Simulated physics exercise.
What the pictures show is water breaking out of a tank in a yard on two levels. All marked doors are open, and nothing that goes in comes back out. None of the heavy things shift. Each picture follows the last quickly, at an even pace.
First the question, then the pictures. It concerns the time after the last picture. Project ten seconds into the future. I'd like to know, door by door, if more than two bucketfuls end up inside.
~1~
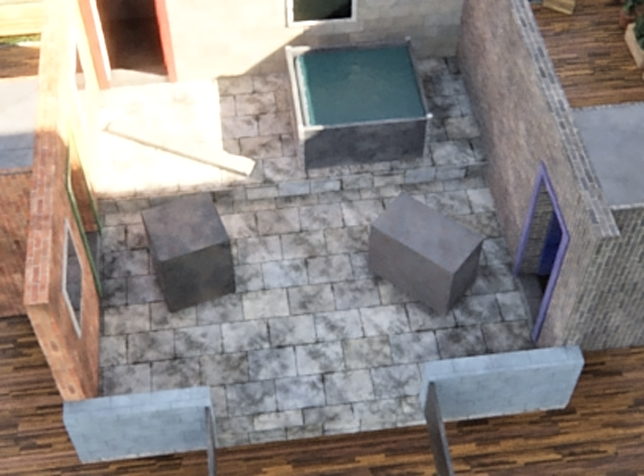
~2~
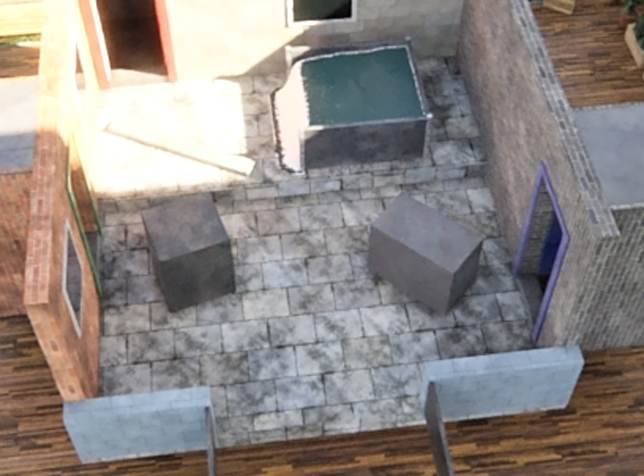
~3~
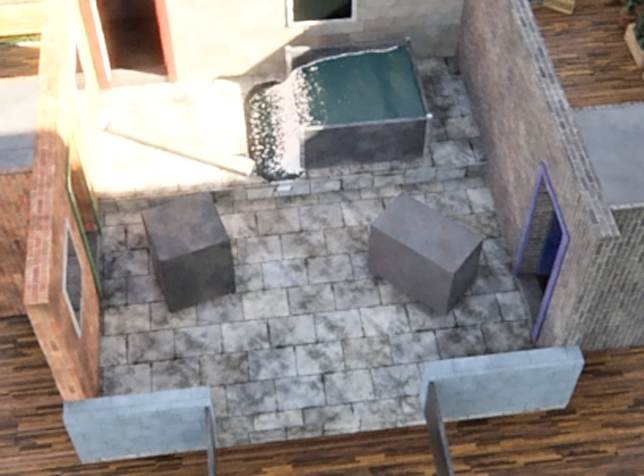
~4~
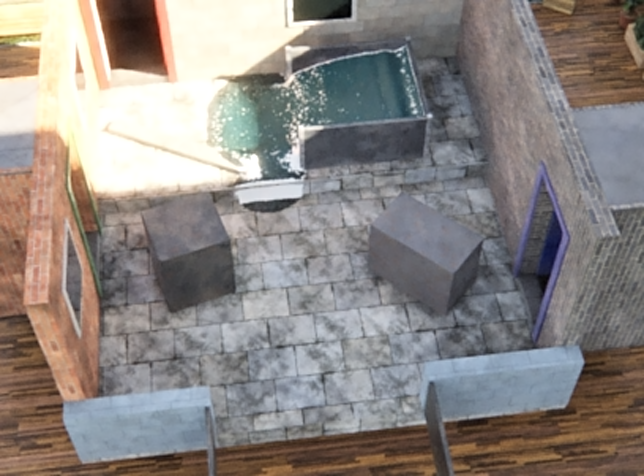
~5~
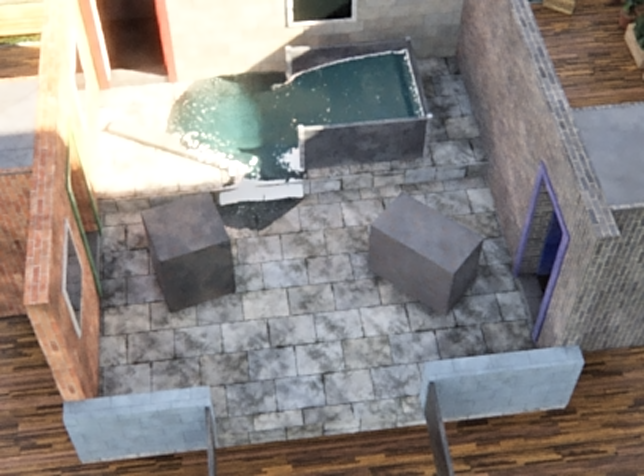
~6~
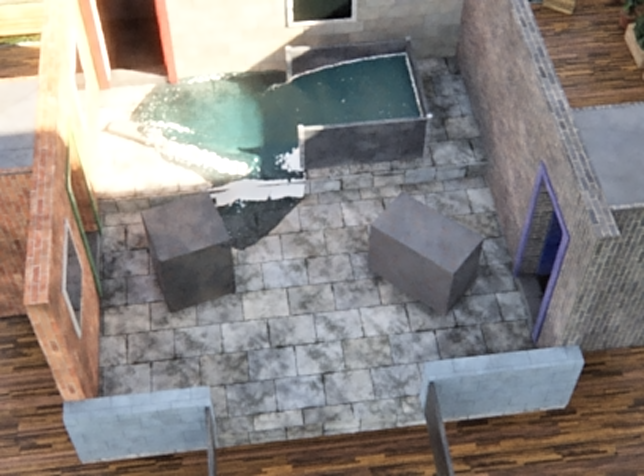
Here it is: The blue door lets in two bucketfuls or fewer, the red door lets in more than two bucketfuls, the green door lets in more than two bucketfuls.
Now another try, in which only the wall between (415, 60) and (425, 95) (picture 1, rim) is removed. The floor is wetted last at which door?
Last in line is the green door.
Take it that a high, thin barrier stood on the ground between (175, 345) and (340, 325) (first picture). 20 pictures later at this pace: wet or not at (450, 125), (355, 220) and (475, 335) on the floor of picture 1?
In that order: Clear, no water, free of water.
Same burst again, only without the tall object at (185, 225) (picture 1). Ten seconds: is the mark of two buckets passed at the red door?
Exceeds the mark at the red door.
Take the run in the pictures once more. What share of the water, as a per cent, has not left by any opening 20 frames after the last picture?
Estimate: Near 86 %.
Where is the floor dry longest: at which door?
I'd go with the door marked blue.
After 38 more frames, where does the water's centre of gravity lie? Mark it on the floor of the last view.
About (240, 218).
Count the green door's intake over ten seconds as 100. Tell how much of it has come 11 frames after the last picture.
About 25 per cent.
A moment on, water covers 35 % of the floor; the blue door not reached, the red door under two buckets in, the green door wet at the sill, nothing in.
Next, water covers 40 % of the floor; the blue door not reached, the red door over two buckets in, the green door under two buckets in.
Then, water covers 50 % of the floor; the blue door not reached, the red door far over two buckets in, the green door over two buckets in.
Later, water covers 75 % of the floor; the blue door not reached, the red door far over two buckets in, the green door over two buckets in.
In the end, water covers 90 % of the floor; the blue door wet at the sill, nothing in, the red door far over two buckets in, the green door over two buckets in.
